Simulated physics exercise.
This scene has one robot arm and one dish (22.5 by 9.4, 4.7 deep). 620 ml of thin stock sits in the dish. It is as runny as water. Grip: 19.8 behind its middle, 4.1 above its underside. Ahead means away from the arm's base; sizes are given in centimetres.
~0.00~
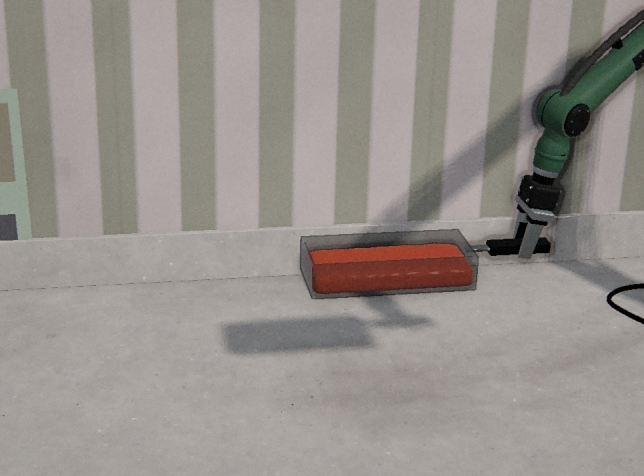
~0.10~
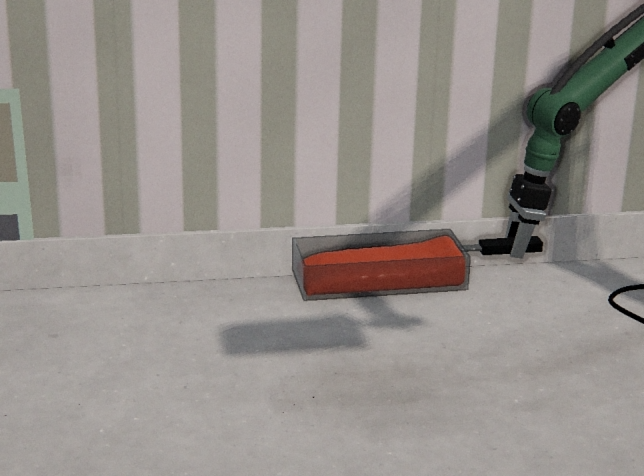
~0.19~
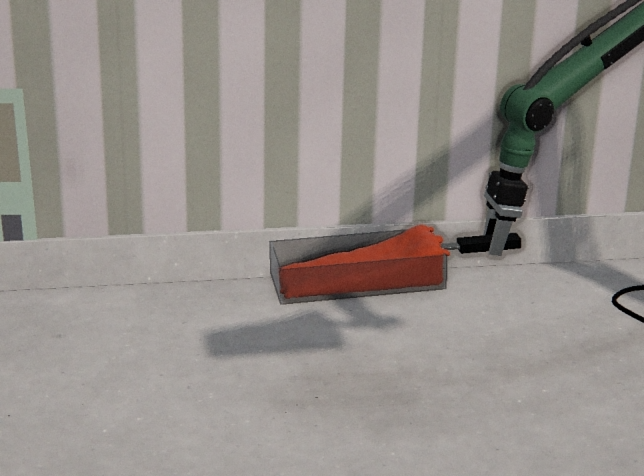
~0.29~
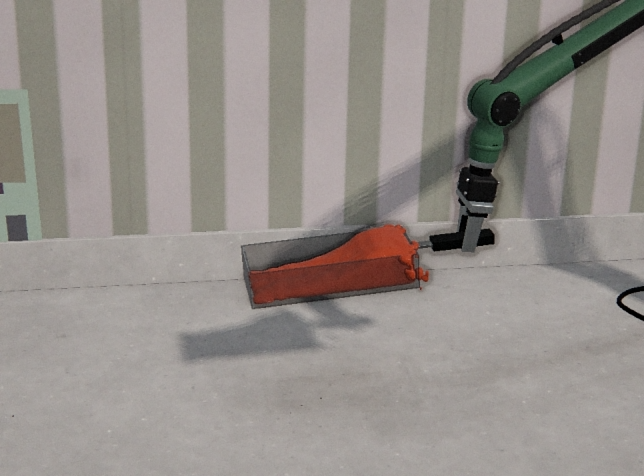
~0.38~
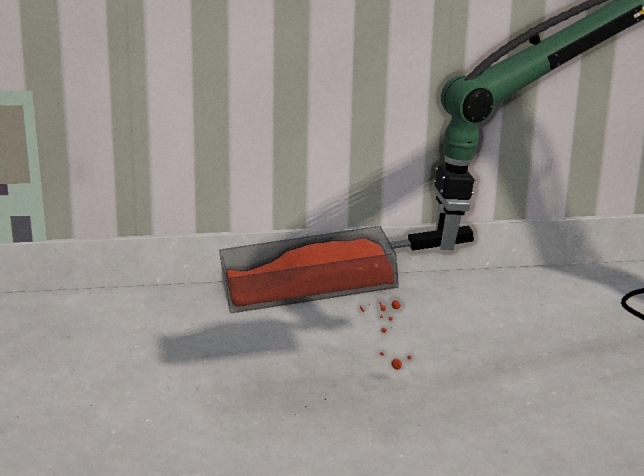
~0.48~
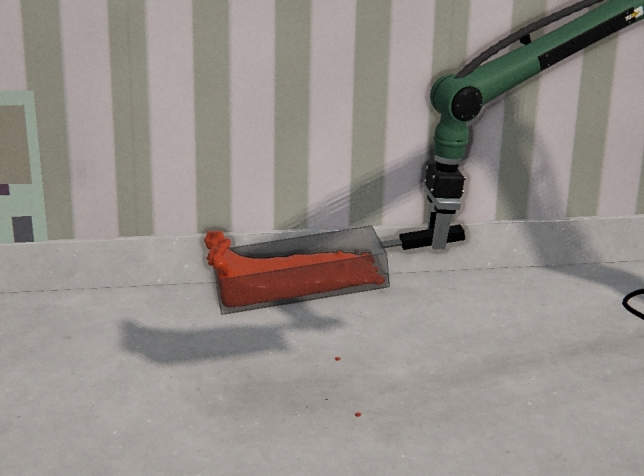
Beside a striped wall, a green robot arm moves a dish left, sloshing and spilling red liquid.
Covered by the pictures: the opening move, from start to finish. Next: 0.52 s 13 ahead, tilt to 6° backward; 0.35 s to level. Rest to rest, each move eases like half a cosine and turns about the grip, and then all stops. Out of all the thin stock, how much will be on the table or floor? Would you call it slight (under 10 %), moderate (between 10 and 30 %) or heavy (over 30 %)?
I would call it moderate.
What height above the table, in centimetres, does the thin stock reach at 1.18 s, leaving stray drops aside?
Stray drops aside, I'd put it at close to 24 cm.
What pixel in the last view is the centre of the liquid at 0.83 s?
Centre: Approx. (214, 265) px.
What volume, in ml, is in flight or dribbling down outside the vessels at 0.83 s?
Roughly 40 ml at that moment.
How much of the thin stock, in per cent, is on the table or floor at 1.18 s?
25 %.
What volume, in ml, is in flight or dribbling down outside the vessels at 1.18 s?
0 ml.
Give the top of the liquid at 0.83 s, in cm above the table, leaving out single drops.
24 cm.
By 0.83 s, tilted 3° backward, liquid up to 37 above the table; 480 ml in the dish, 105 ml on the table or floor, 40 ml in the air or running down outside.
By 1.18 s, tilted 3° backward, liquid up to 24 above the table; 480 ml in the dish, 140 ml on the table or floor.
By 1.55 s, level, liquid up to 23 above the table; 480 ml in the dish, 145 ml on the table or floor.
By 2.35 s, level, liquid up to 23 above the table; 480 ml in the dish, 145 ml on the table or floor.
Final state, 480 ml in the dish, 145 ml on the table or floor. That is 23 % on the table or floor.
